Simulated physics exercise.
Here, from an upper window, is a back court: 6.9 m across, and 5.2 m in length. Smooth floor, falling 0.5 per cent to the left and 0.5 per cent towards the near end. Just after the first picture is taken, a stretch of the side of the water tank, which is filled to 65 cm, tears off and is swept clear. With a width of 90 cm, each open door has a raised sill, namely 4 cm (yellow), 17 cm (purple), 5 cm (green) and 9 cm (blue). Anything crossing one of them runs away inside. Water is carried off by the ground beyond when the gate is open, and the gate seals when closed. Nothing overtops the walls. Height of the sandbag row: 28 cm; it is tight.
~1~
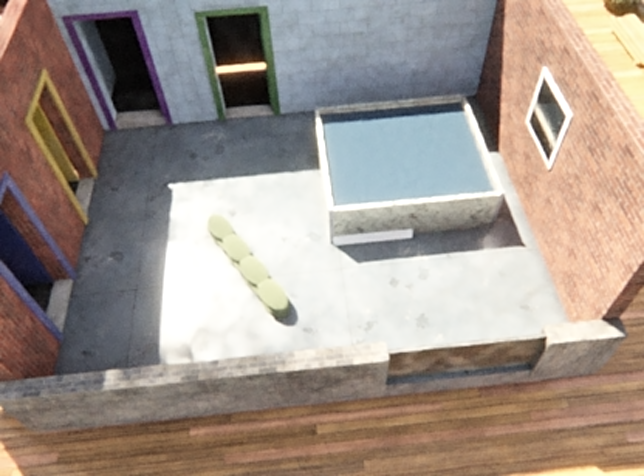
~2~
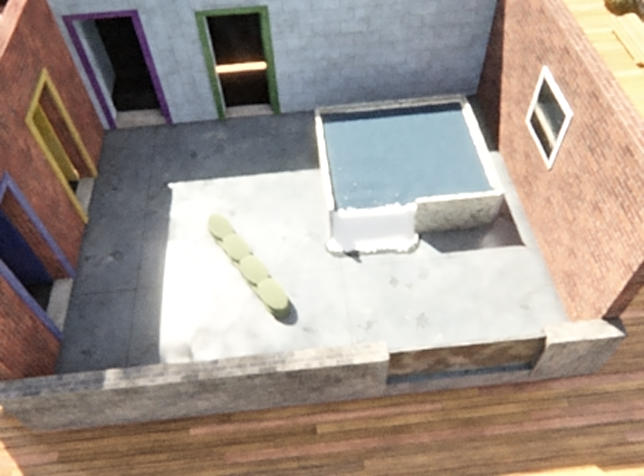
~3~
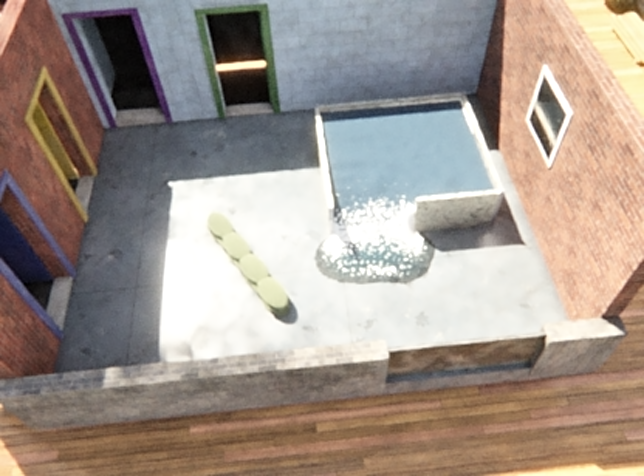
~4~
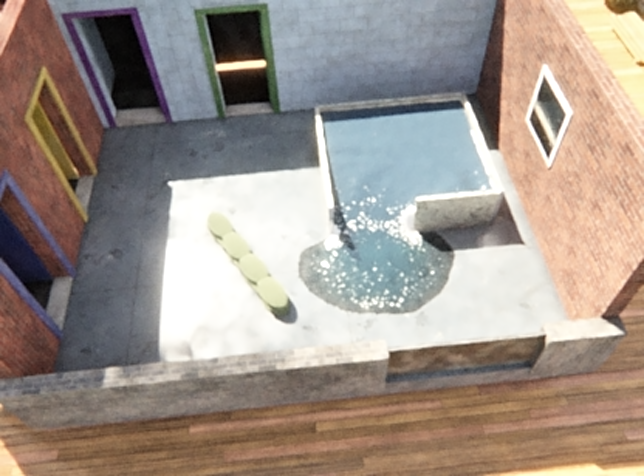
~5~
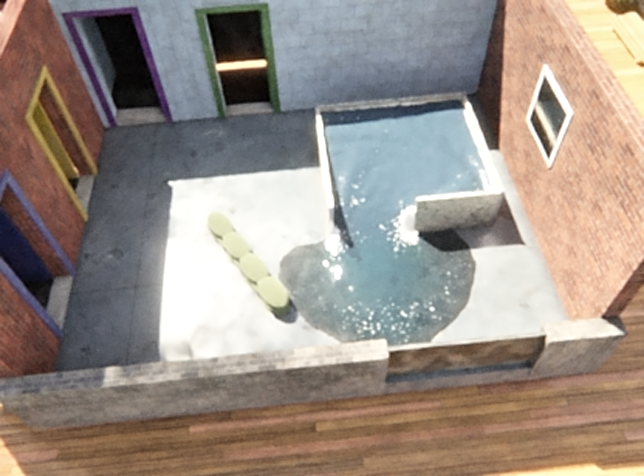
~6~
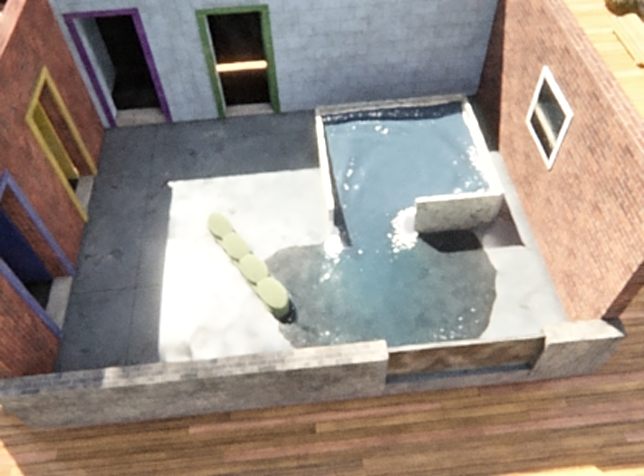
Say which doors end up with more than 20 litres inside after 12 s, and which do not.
Yellow door more than 20 litres inside, purple door not more than 20 litres inside, green door more than 20 litres inside, blue door more than 20 litres inside.
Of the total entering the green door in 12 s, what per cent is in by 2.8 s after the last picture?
That works out near 0%.
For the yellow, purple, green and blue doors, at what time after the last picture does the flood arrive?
Yellow: 2.6 s; purple: 3.8 s; green: 5.0 s; blue: 1.8 s.
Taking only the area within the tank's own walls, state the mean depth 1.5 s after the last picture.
Roughly 38 cm on average.
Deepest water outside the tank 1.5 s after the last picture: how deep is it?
41 cm or so.
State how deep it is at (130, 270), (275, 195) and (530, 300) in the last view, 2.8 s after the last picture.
First 3 cm, then 1 cm, then 22 cm.
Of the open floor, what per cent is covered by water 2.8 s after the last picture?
Covered: Roughly 55 per cent.
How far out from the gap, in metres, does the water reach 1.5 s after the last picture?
Some 5.0 metres from the gap.
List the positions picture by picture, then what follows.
The first frame shows the water tank at (402, 152) is whole and still, 65 cm deep.
In the second frame, water pours out at (373, 224) and has run 0.7 m, to (332, 248); typically 9 cm deep outside, 65 cm at the water tank's back.
In the third frame, the front is at (419, 272), 1.0 m from the gap at (373, 225); 1.1 m2 of floor is under water; 65 cm left at the back of the water tank.
In the fourth frame, water pours out at (373, 225) and has run 1.4 m, to (413, 305); typically 8 cm deep outside, 65 cm at the water tank's back.
In the fifth frame, the front is at a hidden place, 1.9 m from the gap at (373, 225); 3.6 m2 of floor is under water; 64 cm left at the back of the water tank.
In the sixth frame, the front is at a hidden place, 2.3 m from the gap at (373, 226); 5.0 m2 of floor is under water; 60 cm left at the back of the water tank.
Then, 0.7 s after the last picture water covers 20 % of the floor and is deepest (41 cm) near (382, 354); yellow door not reached, purple door not reached, green door not reached, blue door not reached.
Then, 1.5 s after the last picture water covers 35 % of the floor and is deepest (41 cm) near (341, 358); yellow door not reached, purple door not reached, green door not reached, blue door not reached.
Then, 2.8 s after the last picture water covers 55 % of the floor and is deepest (30 cm) near (548, 350); yellow door 3 cm at the sill, 0 L in, purple door not reached, green door not reached, blue door 19 cm at the sill, 25 L in.
Then, 6.3 s after the last picture water covers 95 % of the floor and is deepest (19 cm) near (478, 106); yellow door 6 cm at the sill, 7 L in, purple door 13 cm at the sill, 0 L in, green door 9 cm at the sill, 3 L in, blue door 15 cm at the sill, 100 L in.
Then, 11.3 s after the last picture water covers 95 % of the floor and is deepest (17 cm) near (133, 392); yellow door 11 cm at the sill, 82 L in, purple door 9 cm at the sill, 0 L in, green door 11 cm at the sill, 60 L in, blue door 12 cm at the sill, 126 L in.
